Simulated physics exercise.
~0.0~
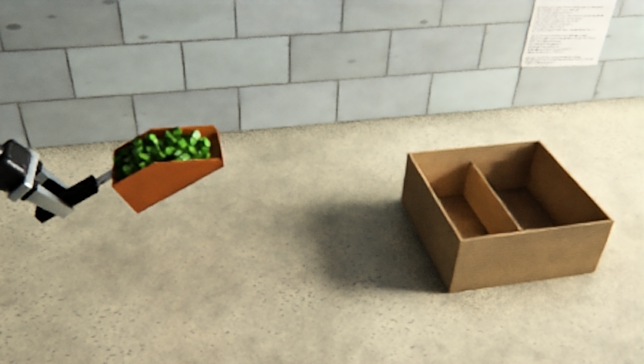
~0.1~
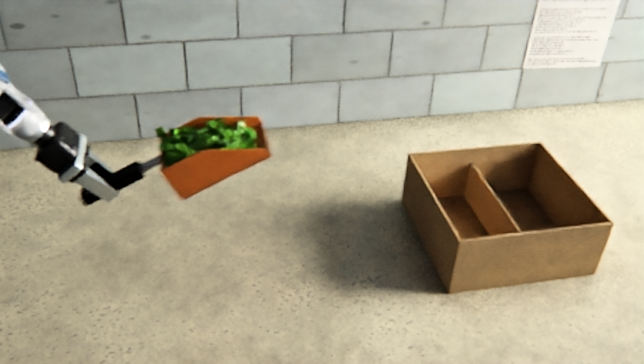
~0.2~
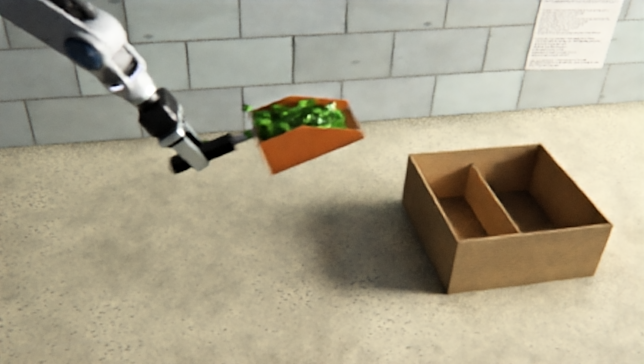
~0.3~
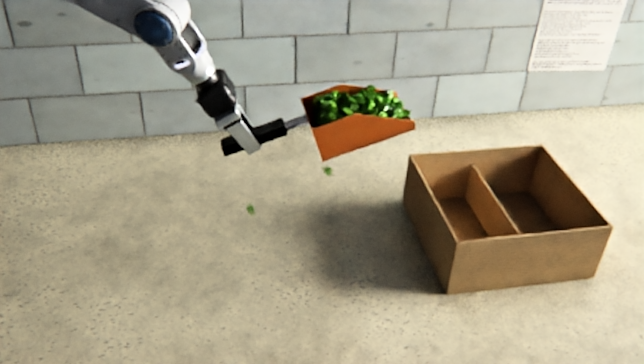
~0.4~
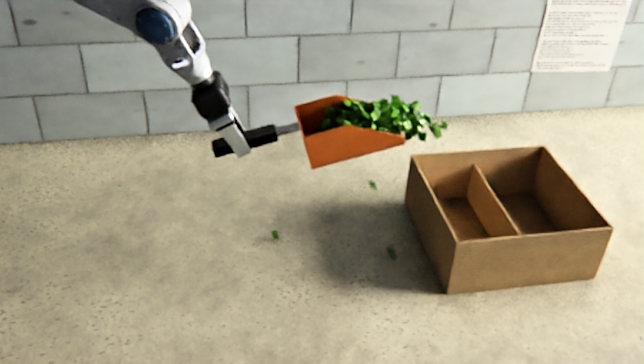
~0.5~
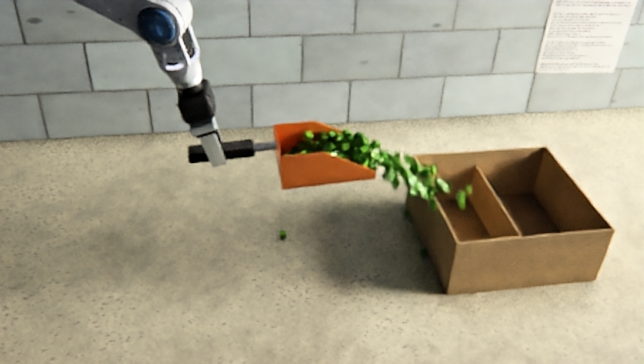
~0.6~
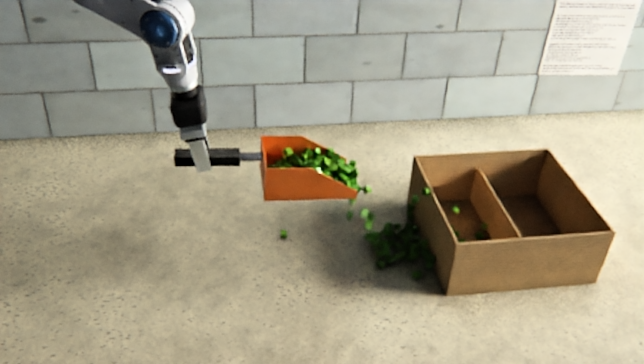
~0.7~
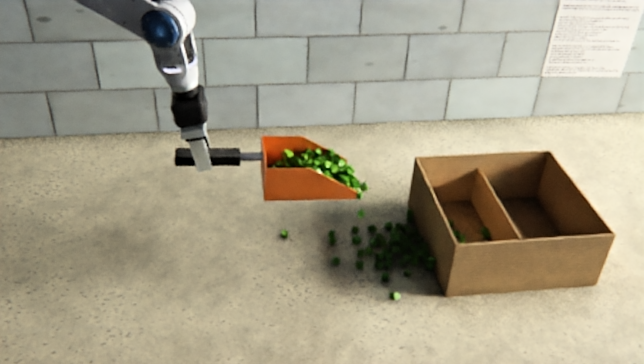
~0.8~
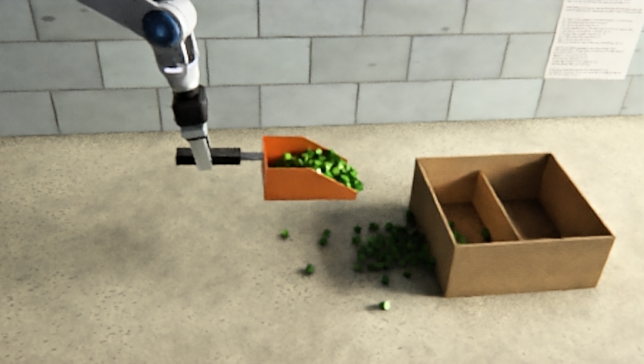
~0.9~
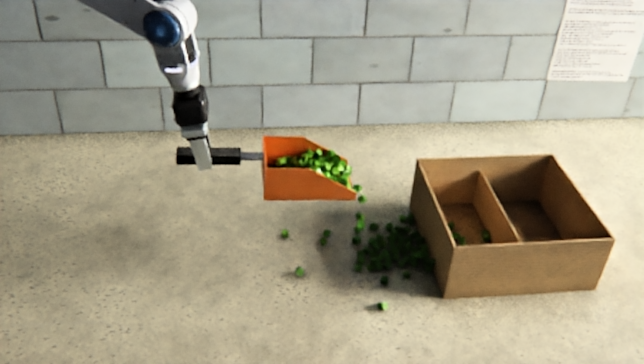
A robot arm carried an orange scoop heaped with small green pieces right toward a divided brown box, then drew back while tipping it, spilling many onto the floor beside the box, with only a few landing inside and plenty still in the scoop.
